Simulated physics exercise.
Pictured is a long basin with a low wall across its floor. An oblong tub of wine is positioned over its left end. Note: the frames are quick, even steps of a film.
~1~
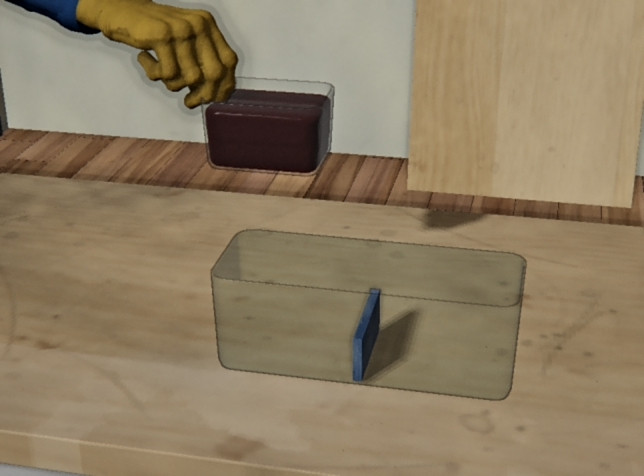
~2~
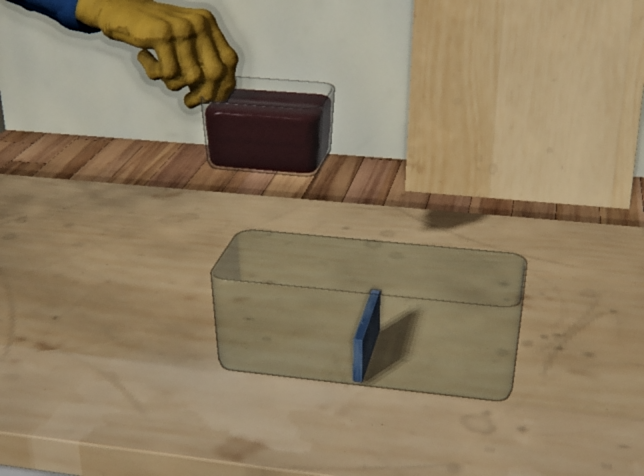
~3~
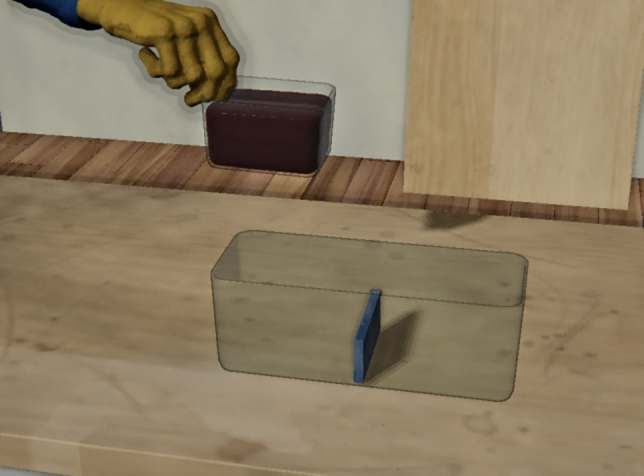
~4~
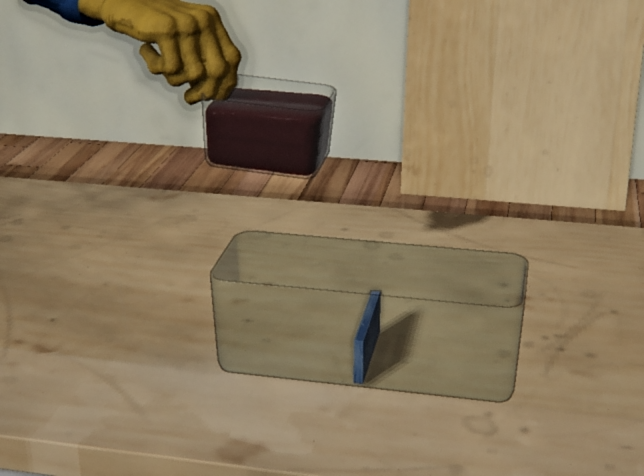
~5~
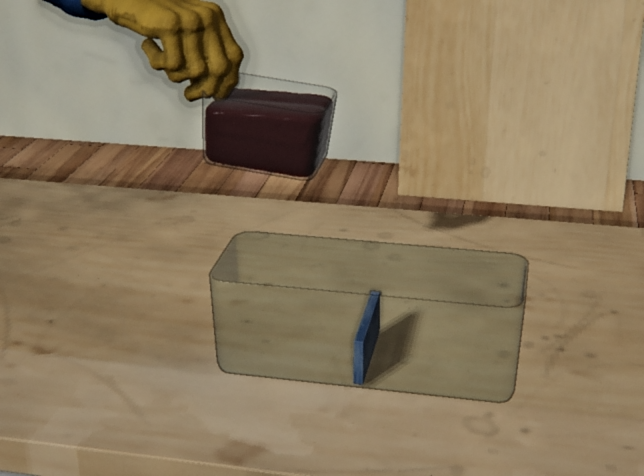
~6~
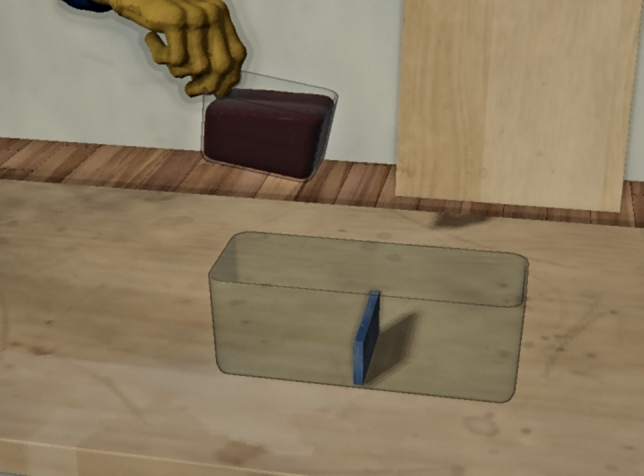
A yellow-gloved hand held an oblong tub of dark wine nearly still behind a long, clear basin with a low blue wall inside, then gradually tilted the tub slightly to the right.
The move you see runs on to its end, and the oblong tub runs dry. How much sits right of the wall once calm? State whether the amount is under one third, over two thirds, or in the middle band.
Larger than two thirds.
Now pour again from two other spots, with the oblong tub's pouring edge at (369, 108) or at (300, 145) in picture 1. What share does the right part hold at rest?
Roughly 95 percent on the first try and 45 percent on the second.
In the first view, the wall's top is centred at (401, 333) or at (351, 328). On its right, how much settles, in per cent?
First try close to 55 percent, second try close to 85 percent.
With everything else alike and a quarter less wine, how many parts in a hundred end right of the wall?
I'd put it at some 70 %.
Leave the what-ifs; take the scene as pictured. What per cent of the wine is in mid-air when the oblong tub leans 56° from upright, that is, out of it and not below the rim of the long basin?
Estimate: Some 30 per cent.
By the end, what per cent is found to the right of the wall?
About 75 per cent.
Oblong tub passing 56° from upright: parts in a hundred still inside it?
It works out to close to 65 percent.
A moment on, the oblong tub is tipped part way and 63 per cent is still to pour, 1 is left of the wall and 8 right of it.
Next, the oblong tub is tipped on its side and 16 per cent is still to pour, 2 is left of the wall and 70 right of it.
Then the oblong tub is tipped on its side and 2 per cent is still to pour, 18 is left of the wall and 76 right of it.
Later the oblong tub is tipped on its side and 0 per cent is still to pour, 23 is left of the wall and 76 right of it.
Finally, 23 per cent lies left of the wall, 76 right of it and 1 outside.
